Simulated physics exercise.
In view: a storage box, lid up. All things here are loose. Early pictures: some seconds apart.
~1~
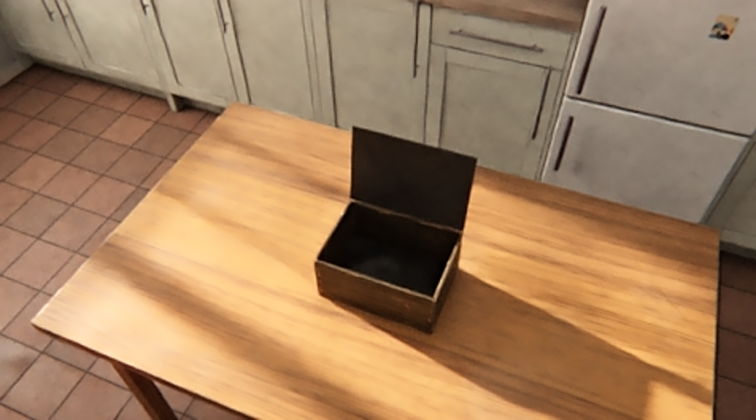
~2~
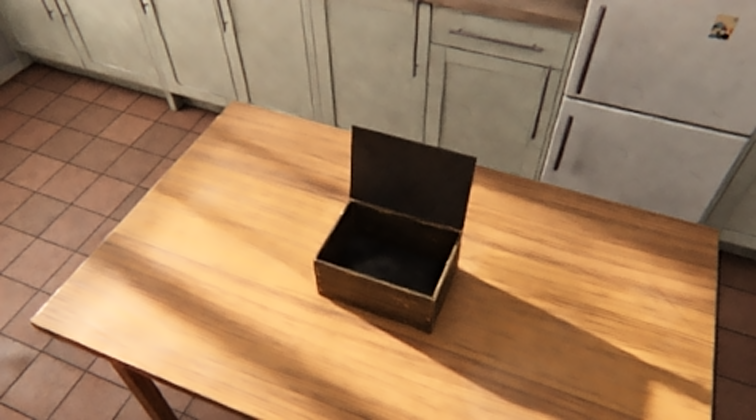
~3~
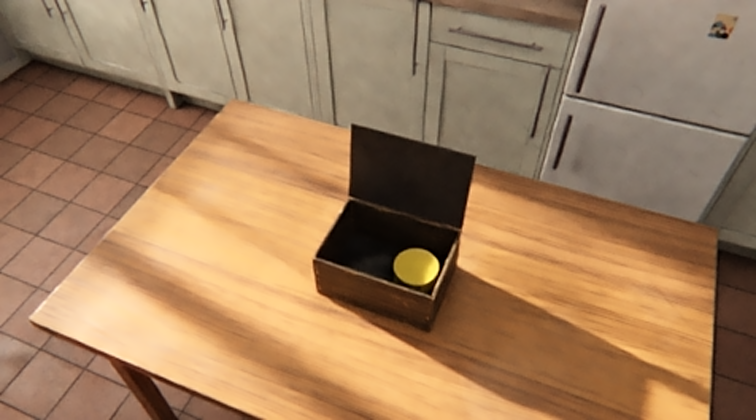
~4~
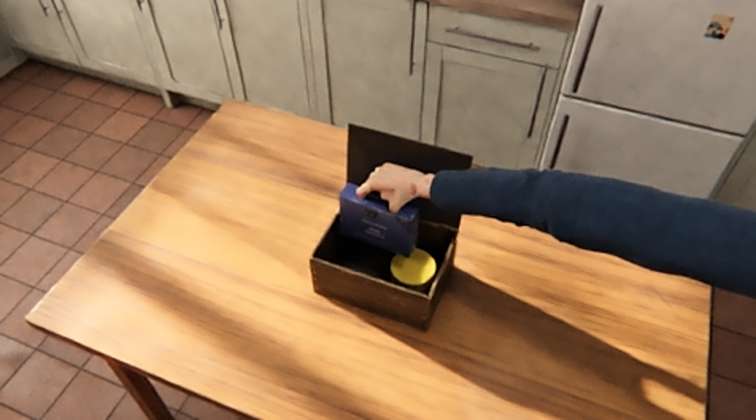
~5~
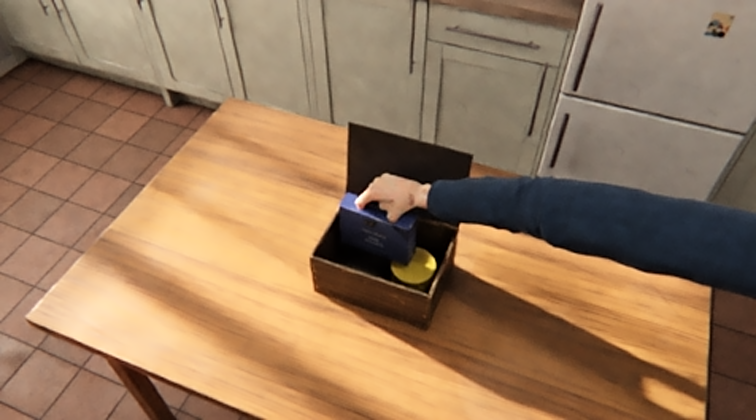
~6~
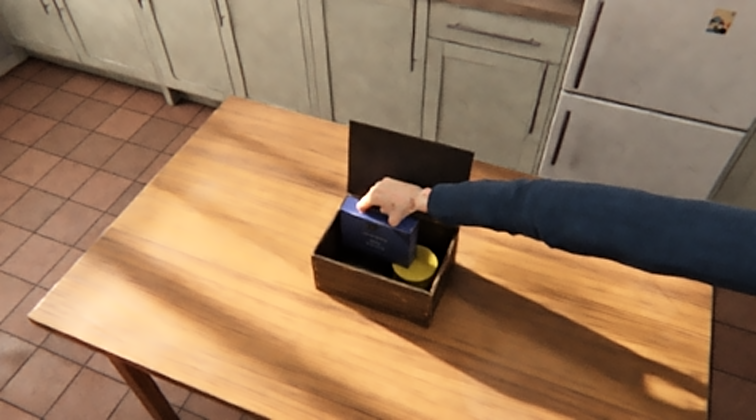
Open storage box on a wooden kitchen table, a yellow tub appearing inside, then a hand lowering a blue packet beside it.
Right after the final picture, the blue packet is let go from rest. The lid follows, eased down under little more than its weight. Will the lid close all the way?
No.
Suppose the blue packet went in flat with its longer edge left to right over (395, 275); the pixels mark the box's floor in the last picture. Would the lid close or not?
Well, in that case it fits down fine.
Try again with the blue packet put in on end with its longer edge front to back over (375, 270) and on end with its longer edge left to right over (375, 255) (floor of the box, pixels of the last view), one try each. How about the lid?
On the first try the lid remains open; on the second it comes fully down.
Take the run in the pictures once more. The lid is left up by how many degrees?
Measured angle - around 40°.
Then, 1.10 s past the last view, lid starting down; blue packet rocked 21° from its first pose near (374, 236).
Then, 1.50 s past the last view, lid 65° above the rim; blue packet rocked 21° from its first pose near (374, 236).
Finally, lid 42° above the rim; left askew, blue packet; yellow tub still in place. Final places as the last picture's camera would see them, blue packet near (374, 237).
